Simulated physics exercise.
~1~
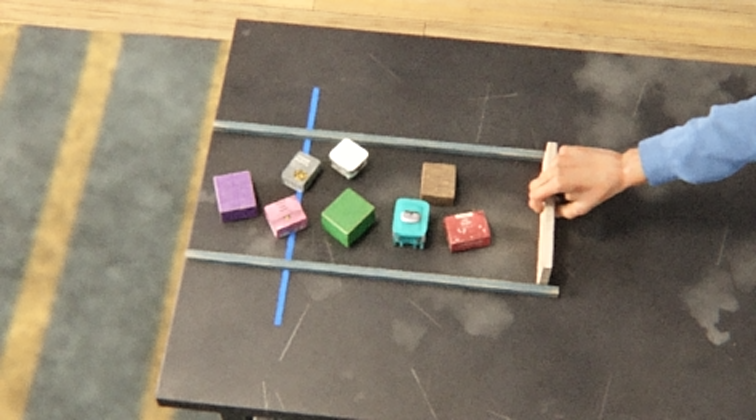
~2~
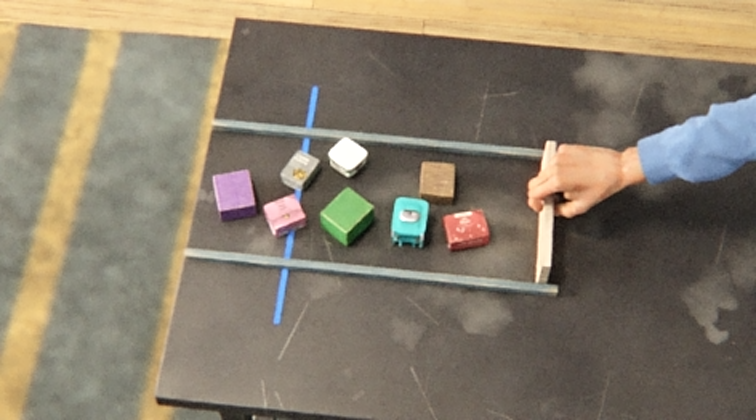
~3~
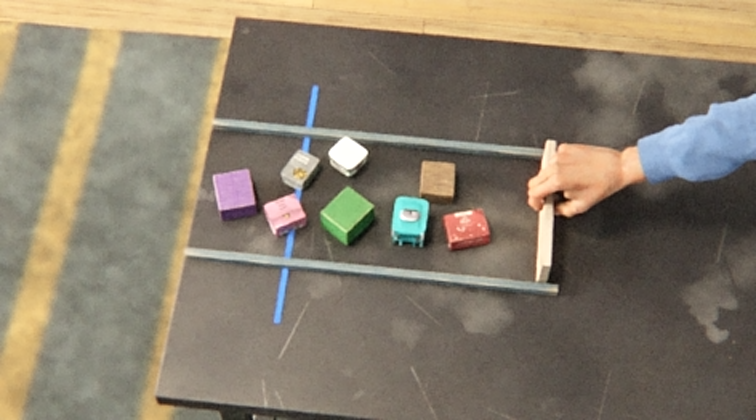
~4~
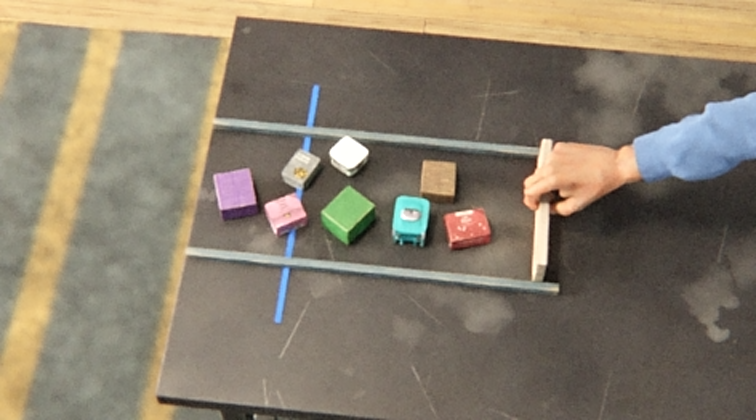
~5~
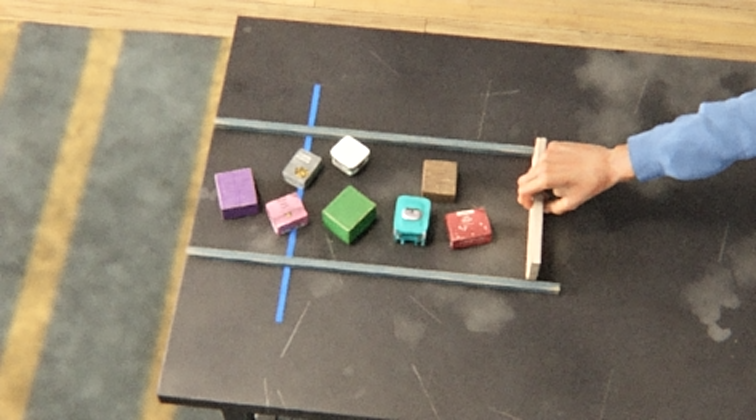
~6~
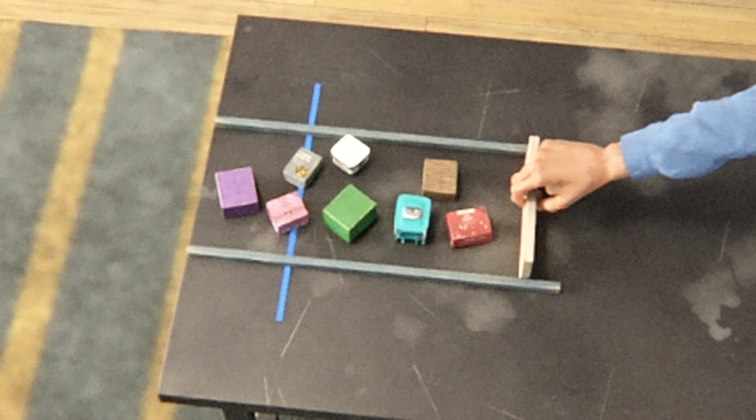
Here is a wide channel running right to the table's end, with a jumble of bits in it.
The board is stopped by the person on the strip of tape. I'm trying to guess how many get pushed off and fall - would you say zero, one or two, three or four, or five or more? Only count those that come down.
I would say one or two.
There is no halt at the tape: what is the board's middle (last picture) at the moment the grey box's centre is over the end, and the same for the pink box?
Near (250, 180), then near (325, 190).
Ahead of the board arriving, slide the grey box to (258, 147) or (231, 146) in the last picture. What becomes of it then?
The grey box stays in place, then stays in place.
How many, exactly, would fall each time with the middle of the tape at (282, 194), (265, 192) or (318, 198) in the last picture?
The counts would be 3, 3 and 2.
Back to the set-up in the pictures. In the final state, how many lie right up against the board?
In contact: 2.
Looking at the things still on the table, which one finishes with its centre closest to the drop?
That's the green block, it ends up nearest.
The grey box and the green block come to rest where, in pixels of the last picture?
First (257, 172), then (206, 205).
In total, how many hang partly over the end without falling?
1 in all.
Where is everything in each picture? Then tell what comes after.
In the first frame, purple block (236, 197); pink box (286, 217); grey box (302, 172); board (548, 213); tape (298, 200).
In the second frame, pink box (285, 216); brown block (437, 184).
In the third frame, grey box (301, 170); white case (348, 158).
In the fourth frame, purple block (236, 194); red box (467, 229).
In the fifth frame, pink box (287, 214); turquoise case (412, 221).
In the sixth frame, purple block (237, 193); pink box (288, 213); grey box (303, 168); board (530, 207); tape (300, 196).
Early on, none off yet; purple block at rest near (237, 193); pink box at rest near (288, 213); grey box at rest near (303, 168).
A while later, none off yet; purple block moving near (231, 192); pink box travelled about its own width near (266, 210); grey box at rest near (303, 168).
Further along, none off yet; purple block on its side near (181, 201); pink box travelled well along near (202, 214); grey box travelled a little near (285, 173).
Finally, the number that fall off is one or two; lost, pink box and purple block.
